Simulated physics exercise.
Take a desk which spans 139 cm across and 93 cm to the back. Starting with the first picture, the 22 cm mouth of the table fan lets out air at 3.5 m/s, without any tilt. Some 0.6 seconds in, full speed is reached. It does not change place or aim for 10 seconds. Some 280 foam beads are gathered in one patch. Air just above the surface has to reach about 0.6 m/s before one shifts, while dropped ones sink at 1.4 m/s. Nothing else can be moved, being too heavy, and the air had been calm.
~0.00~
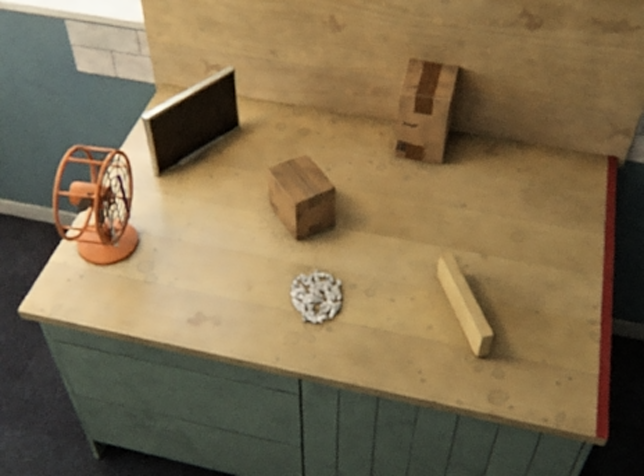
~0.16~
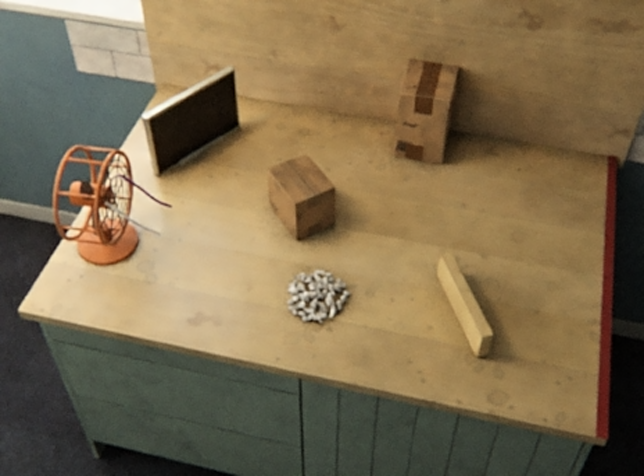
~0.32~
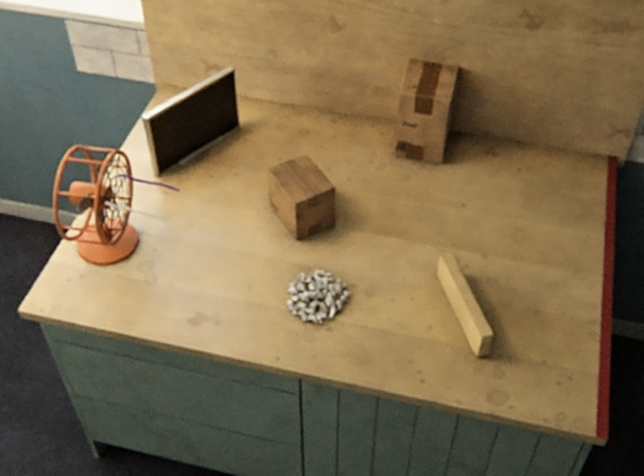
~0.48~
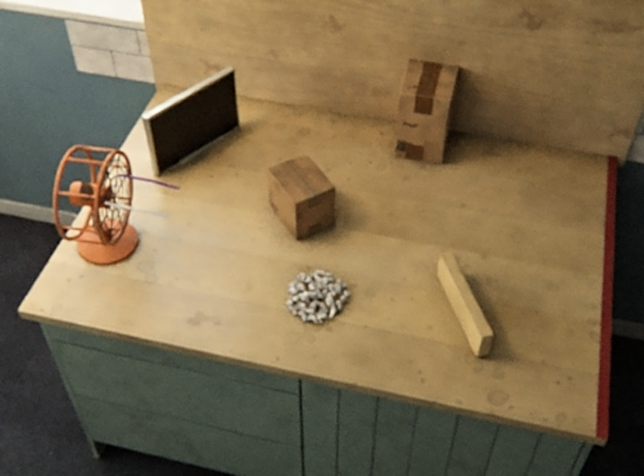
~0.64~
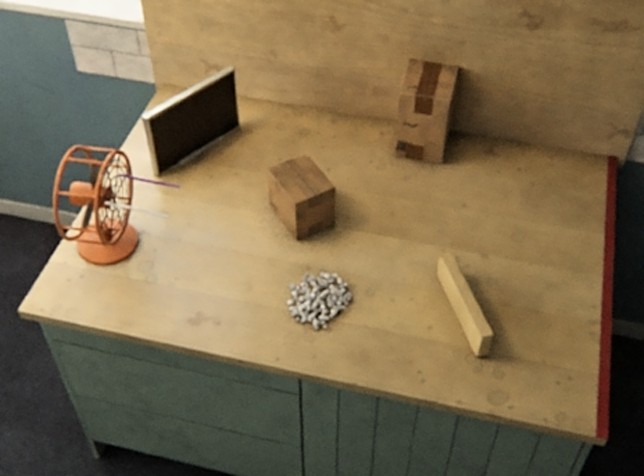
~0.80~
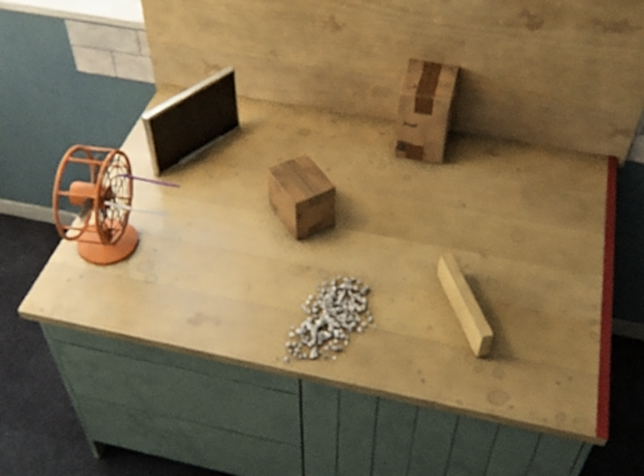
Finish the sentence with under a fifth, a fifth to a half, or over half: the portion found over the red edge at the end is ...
The portion found there is under a fifth.
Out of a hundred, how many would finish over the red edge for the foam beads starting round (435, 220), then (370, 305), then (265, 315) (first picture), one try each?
10 %, 2 %, 0 %.
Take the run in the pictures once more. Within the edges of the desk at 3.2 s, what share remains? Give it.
Close to 1 in a hundred are still there.
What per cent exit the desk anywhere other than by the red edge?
About 100 %.
After 2.0 s, 4 % are on the move or not yet settled, 0 % are over the red edge.
After 3.2 s, 0 % are on the move or not yet settled, 1 % are over the red edge.
After 5.5 s, 0 % are on the move or not yet settled, 1 % are over the red edge.
After 10.0 s, at the end, 1 % are over the red edge.
